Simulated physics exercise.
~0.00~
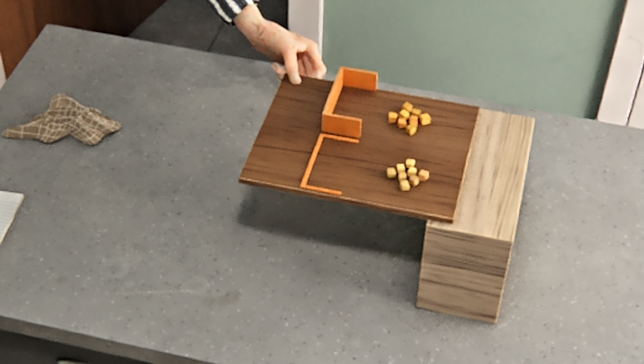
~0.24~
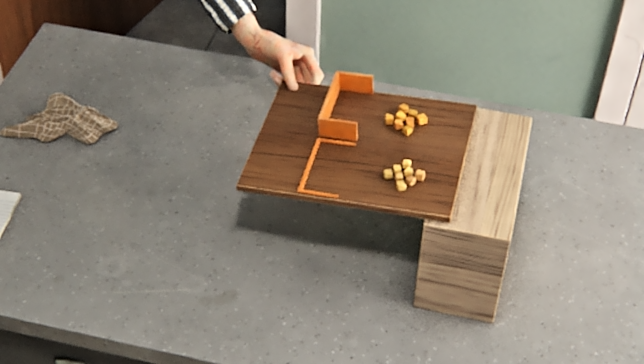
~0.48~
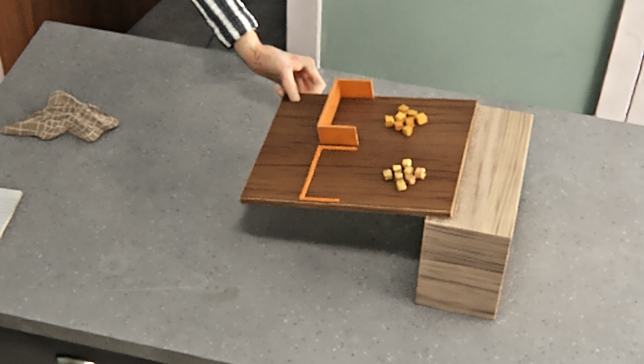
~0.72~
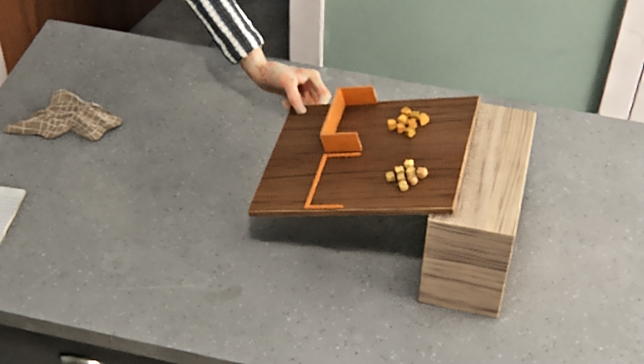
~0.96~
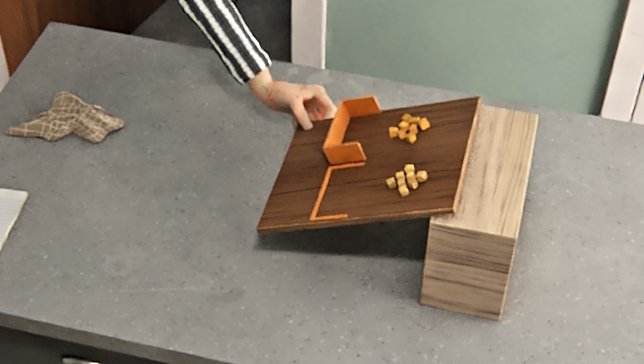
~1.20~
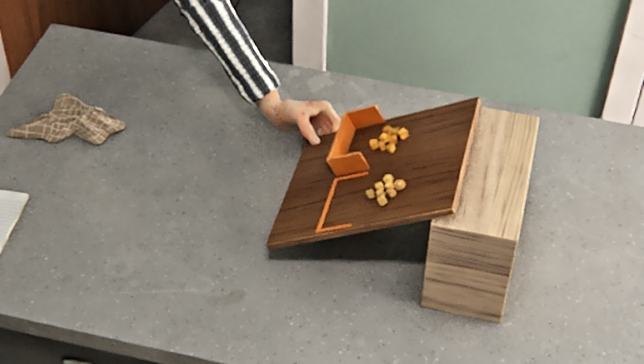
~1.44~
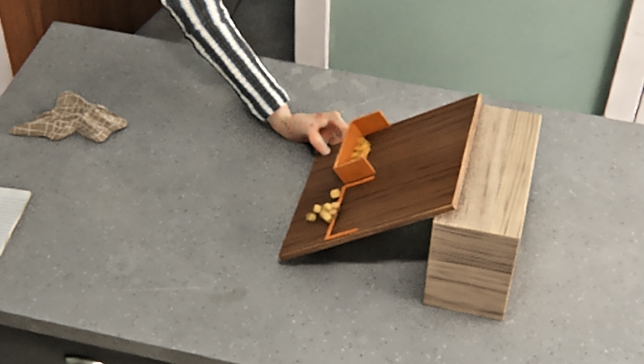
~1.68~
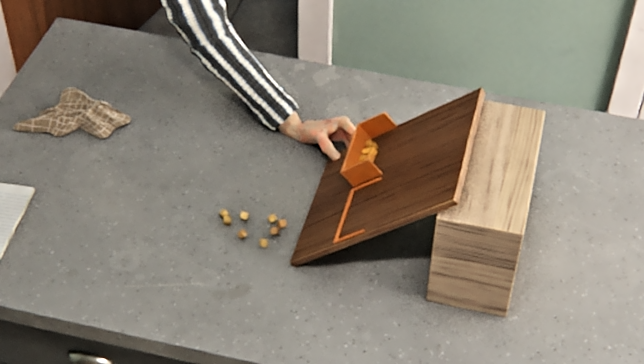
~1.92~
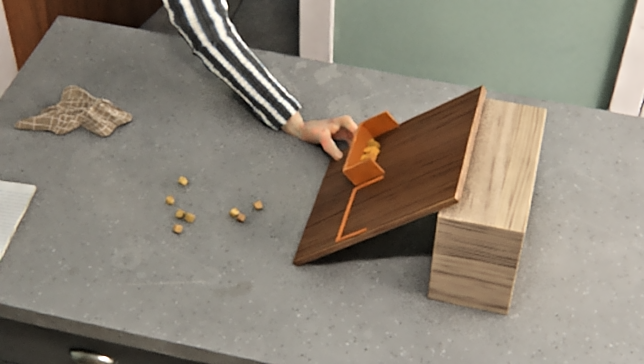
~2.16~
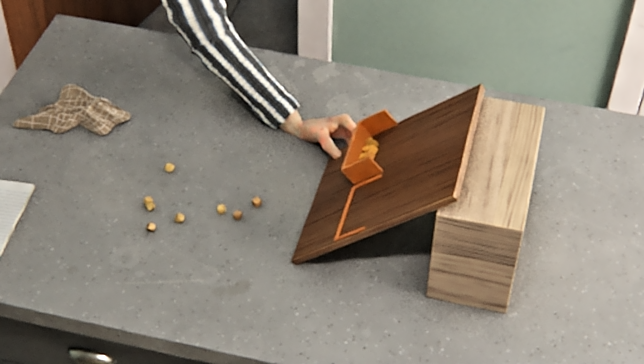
A hand in a black-and-white striped sleeve holds the left end of a dark wooden board, its right end on a pale wood block on a grey counter, seen from above. Two clusters of small golden cubes sit on the board, with a tall orange barrier left of the far cluster and a thin, low orange strip left of the near one. The hand lowers its end, and the steepening board sends both clusters sliding left. The near cubes pass over the strip and scatter across the counter, near a crumpled brown cloth, while the far cubes stay gathered behind their barrier.
